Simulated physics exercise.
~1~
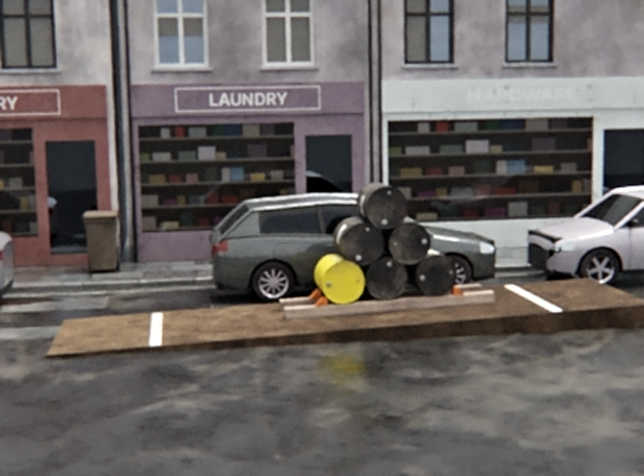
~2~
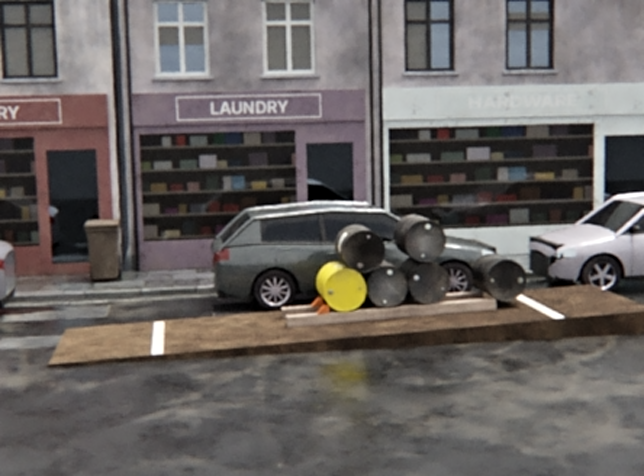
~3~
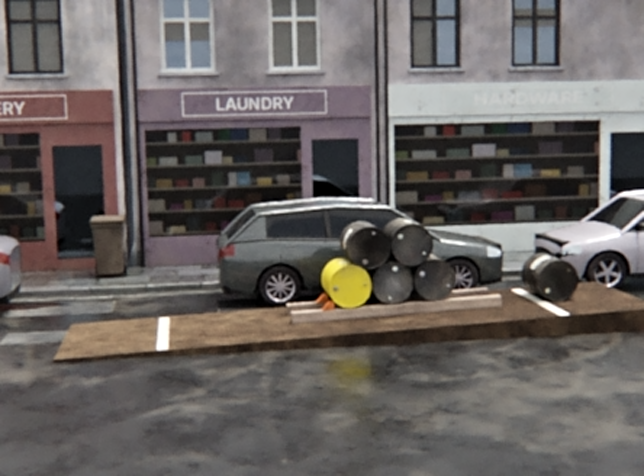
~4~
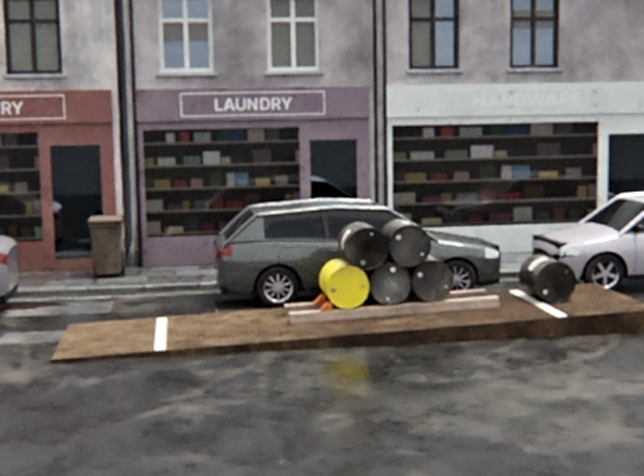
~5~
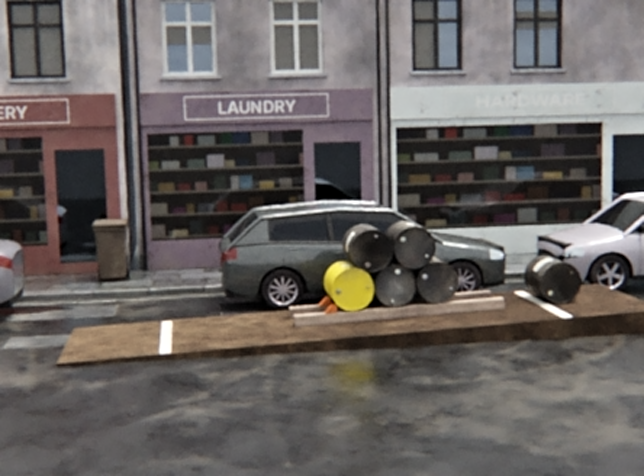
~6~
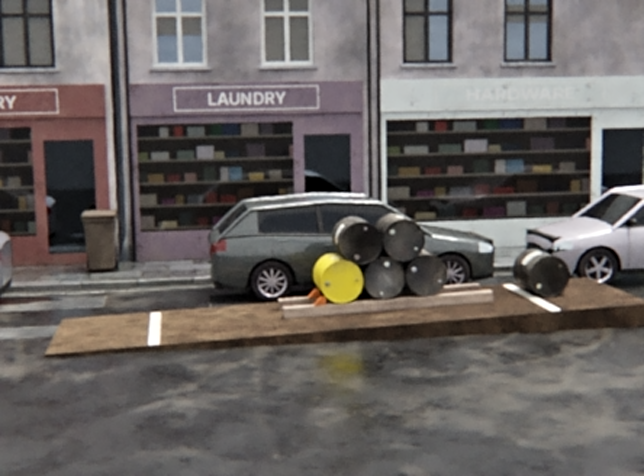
A bright yellow drum sits at the lower left of a pyramid of dark drums, six in all, on low bearers across a strip of brown soil. The view is from across a street, swaying slightly, with a grey car parked behind, a white car at right and a laundry among the shopfronts. The right side of the stack gives way, and one dark drum rolls right while the peak drops. The loose drum stops by the right white line. The yellow drum stays put, with four dark drums still piled beside and above it.
